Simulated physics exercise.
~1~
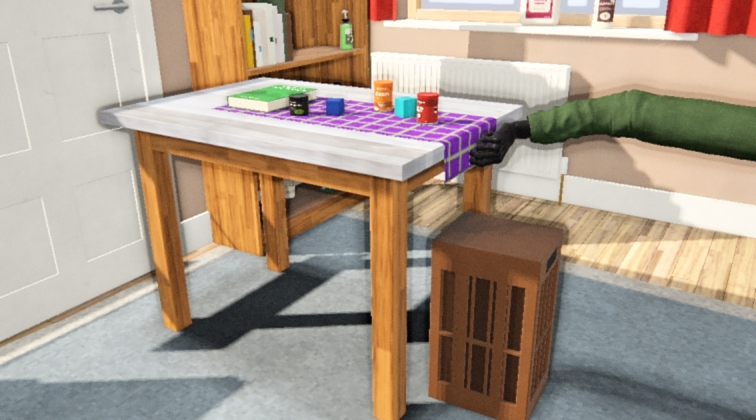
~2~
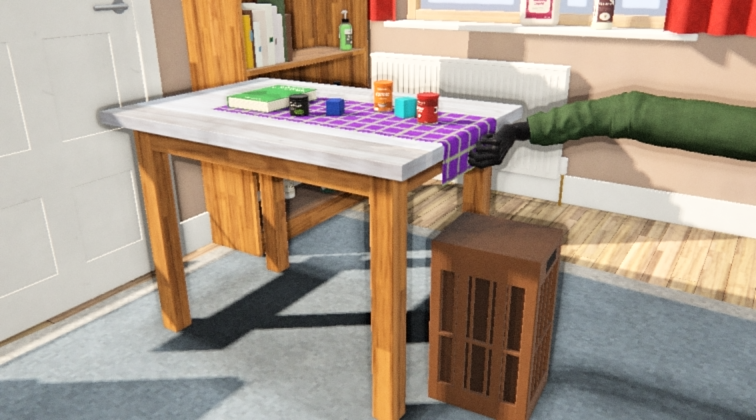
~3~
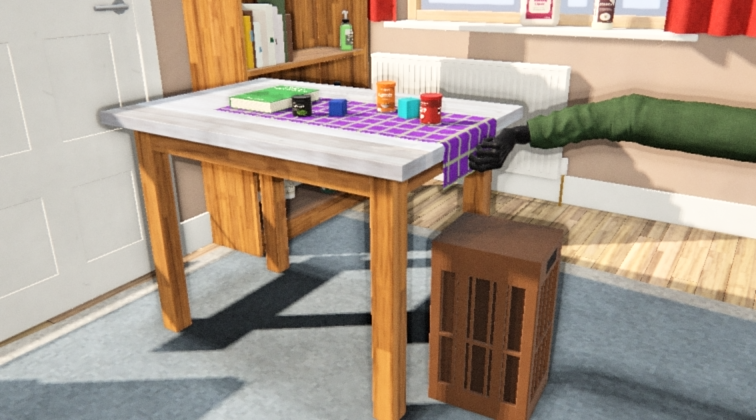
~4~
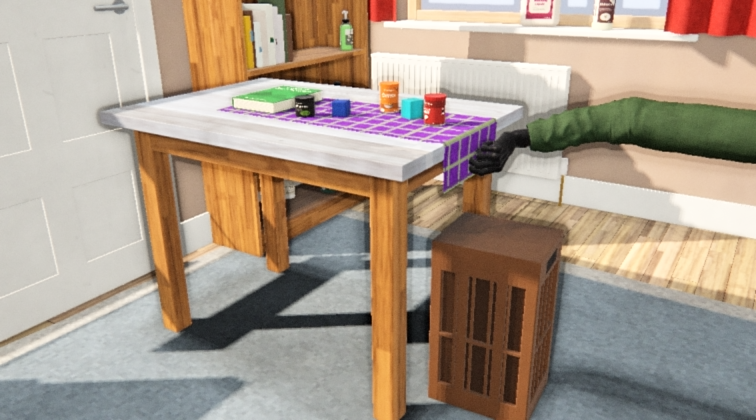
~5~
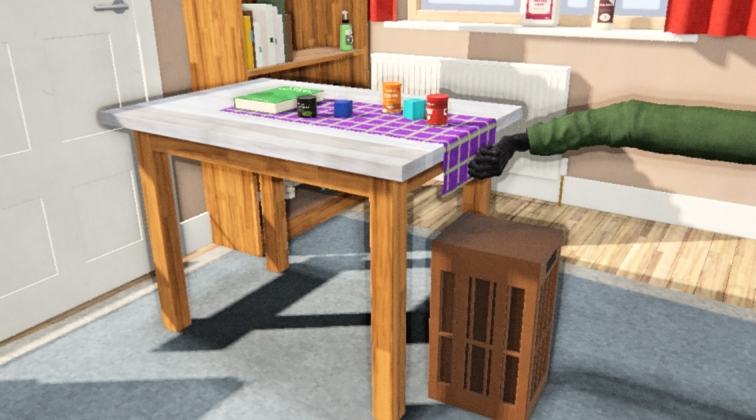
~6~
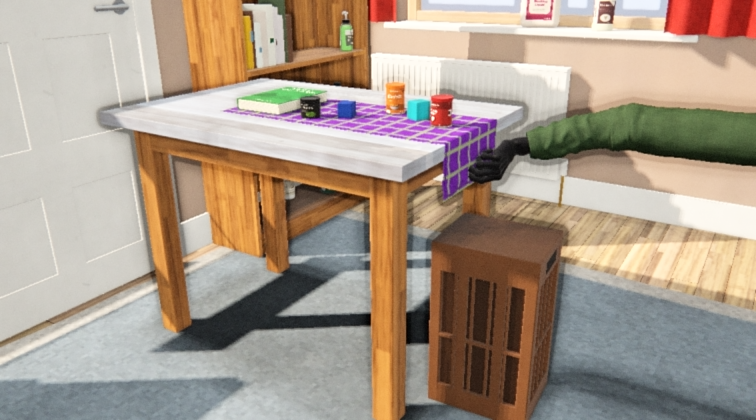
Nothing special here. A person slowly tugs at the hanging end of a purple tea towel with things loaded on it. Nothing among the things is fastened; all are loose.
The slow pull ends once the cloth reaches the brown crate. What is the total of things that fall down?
One leaves.
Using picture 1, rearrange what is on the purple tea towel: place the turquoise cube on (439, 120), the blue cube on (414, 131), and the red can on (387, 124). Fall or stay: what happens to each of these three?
In the end the turquoise cube is no longer on top, the blue cube is no longer on top, and the red can is still on top.
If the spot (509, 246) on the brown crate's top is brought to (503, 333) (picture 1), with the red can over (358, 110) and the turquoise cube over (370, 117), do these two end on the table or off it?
As for the red can, it leaves the top; as for the turquoise cube, it leaves the top.
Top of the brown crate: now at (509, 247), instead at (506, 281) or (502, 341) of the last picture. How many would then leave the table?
Going over the edge would be 2 and 4.
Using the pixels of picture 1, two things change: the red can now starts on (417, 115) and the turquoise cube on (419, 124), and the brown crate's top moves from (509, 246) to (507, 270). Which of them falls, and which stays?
In the end the red can is no longer on top and the turquoise cube is no longer on top.
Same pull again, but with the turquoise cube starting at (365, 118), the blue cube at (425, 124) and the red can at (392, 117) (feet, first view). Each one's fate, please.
Note - turquoise cube retained, blue cube lost, red can retained.
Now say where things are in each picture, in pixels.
Hem (443, 185); red can (428, 94); turquoise cube (406, 98); orange can (383, 81); blue cube (335, 99); black pot (299, 95); top of the crate (509, 246), in the first frame.
Hem (442, 186); red can (428, 94), in the second frame.
Hem (444, 190); turquoise cube (409, 99), in the third frame.
Hem (444, 194); orange can (389, 83); top of the crate (509, 247), in the fourth frame.
Hem (442, 198); blue cube (343, 101), in the fifth frame.
Hem (443, 202); red can (442, 97); turquoise cube (419, 101); orange can (396, 84); blue cube (347, 102); black pot (310, 98), in the sixth frame.
A little later, hem near (470, 217); all still up.
Next, hem on the crate; red can gone.
When it is over, hem on the crate; red can gone. Over the edge go one.
